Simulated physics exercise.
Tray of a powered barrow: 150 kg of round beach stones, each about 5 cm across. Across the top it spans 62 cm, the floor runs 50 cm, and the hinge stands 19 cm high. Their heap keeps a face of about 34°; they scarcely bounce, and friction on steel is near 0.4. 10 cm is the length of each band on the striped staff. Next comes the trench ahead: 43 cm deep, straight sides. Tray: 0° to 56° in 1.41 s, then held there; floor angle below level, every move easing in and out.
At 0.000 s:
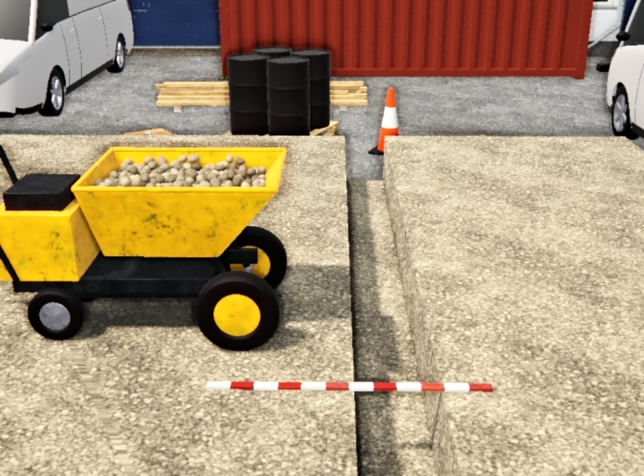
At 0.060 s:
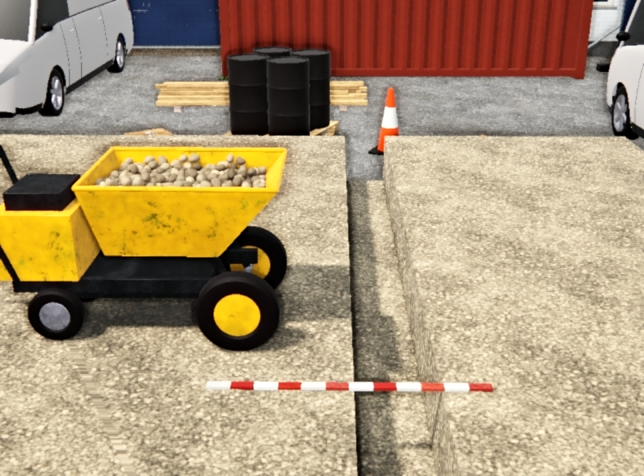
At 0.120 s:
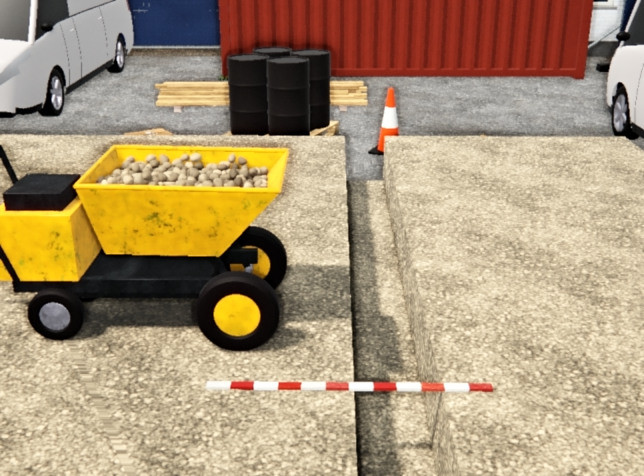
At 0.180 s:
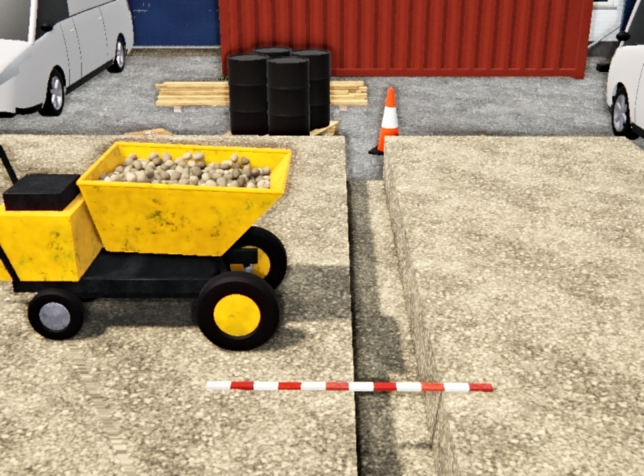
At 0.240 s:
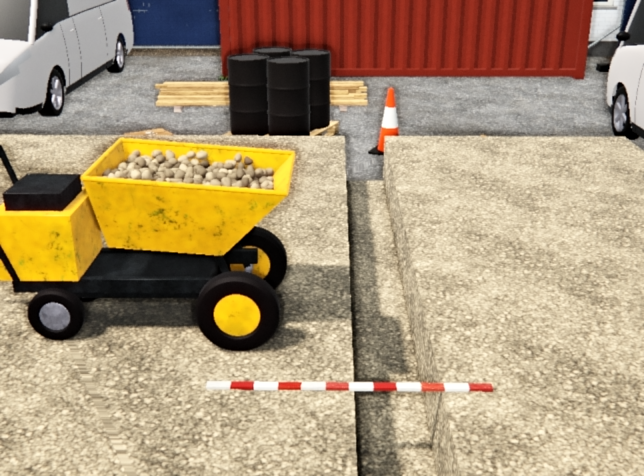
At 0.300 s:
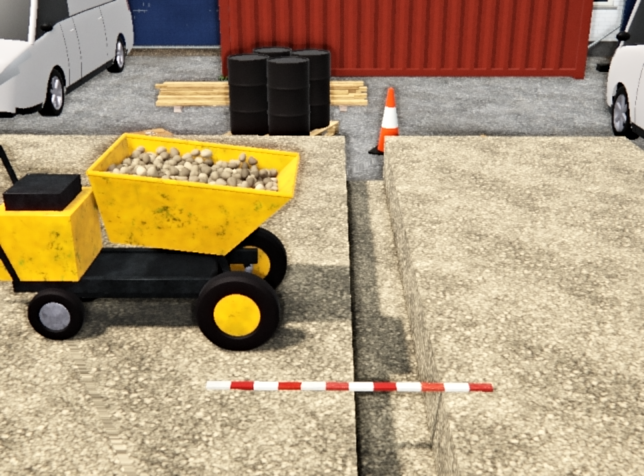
On a gravelly yard, a parked yellow dumper slowly tilts its stone-filled tray slightly to the right.
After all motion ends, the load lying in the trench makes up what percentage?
It makes up about 63 per cent.
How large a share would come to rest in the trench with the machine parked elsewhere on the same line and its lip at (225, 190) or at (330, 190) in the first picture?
Roughly 70 in a hundred from the first, 25 in a hundred from the second.
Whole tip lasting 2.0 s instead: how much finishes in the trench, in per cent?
Then roughly 65 percent.
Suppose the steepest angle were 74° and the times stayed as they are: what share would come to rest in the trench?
Share in trench: Approx. 70%.
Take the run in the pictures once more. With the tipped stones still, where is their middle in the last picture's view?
Their middle is at about (399, 381).
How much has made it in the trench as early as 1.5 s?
Around 15 per cent of it.
After 1.1 s the floor is at 47°; 100 % in the tray; the foremost stones are at (354, 241).
After 1.5 s the floor is at 56°; 81 % in the tray, 17 % in the trench, 2 % past the trench; the foremost stones are at (449, 319).
After 1.9 s the floor is at 56°; 55 % in the tray, 31 % in the trench, 14 % past the trench; the foremost stones are at (520, 328).
After 3.8 s the floor is at 56°; 21 % in the tray, 63 % in the trench, 16 % past the trench; the foremost stones are at (587, 316).
